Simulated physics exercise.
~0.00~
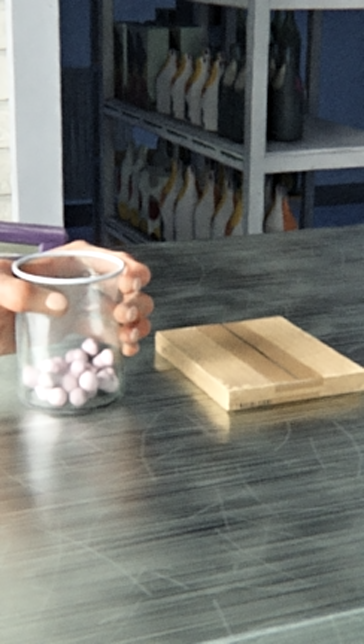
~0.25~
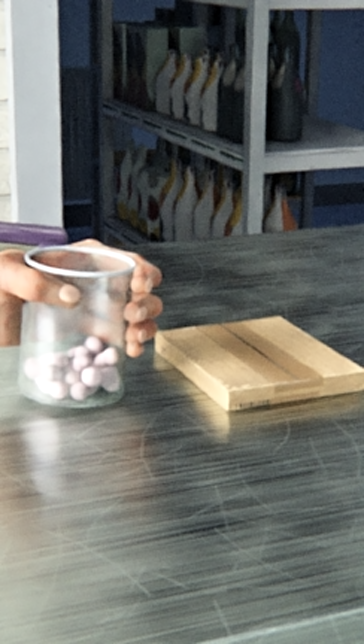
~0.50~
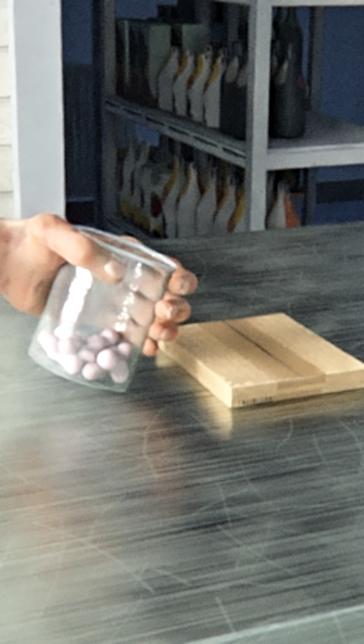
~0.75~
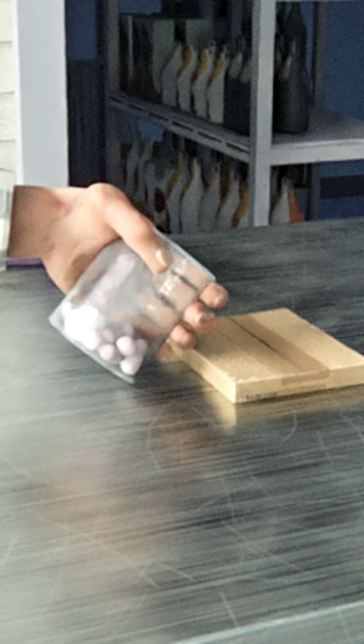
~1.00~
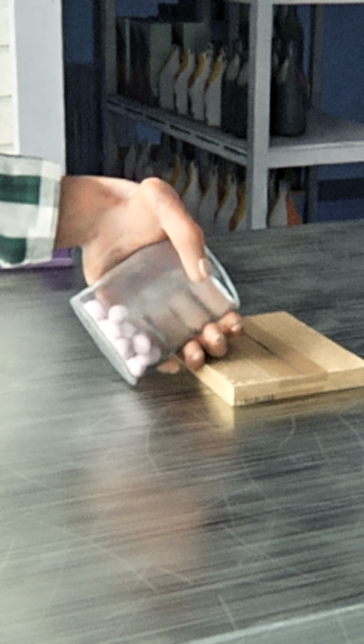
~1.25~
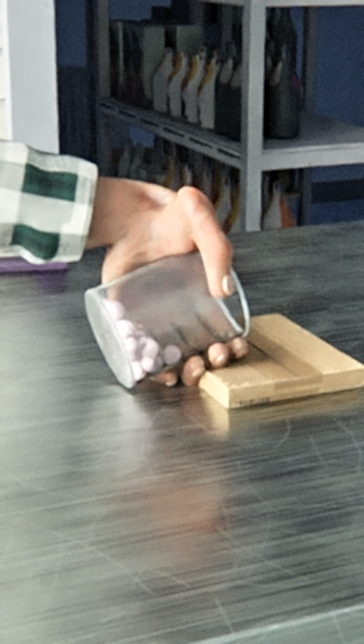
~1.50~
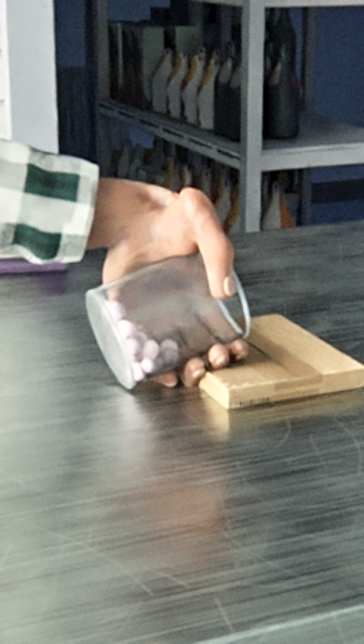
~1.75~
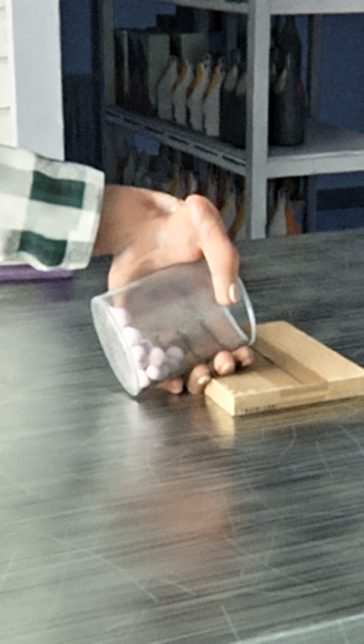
Hand tipping an open clear glass of pale pink balls rightward until it rests on a flat tan box, the balls staying inside.
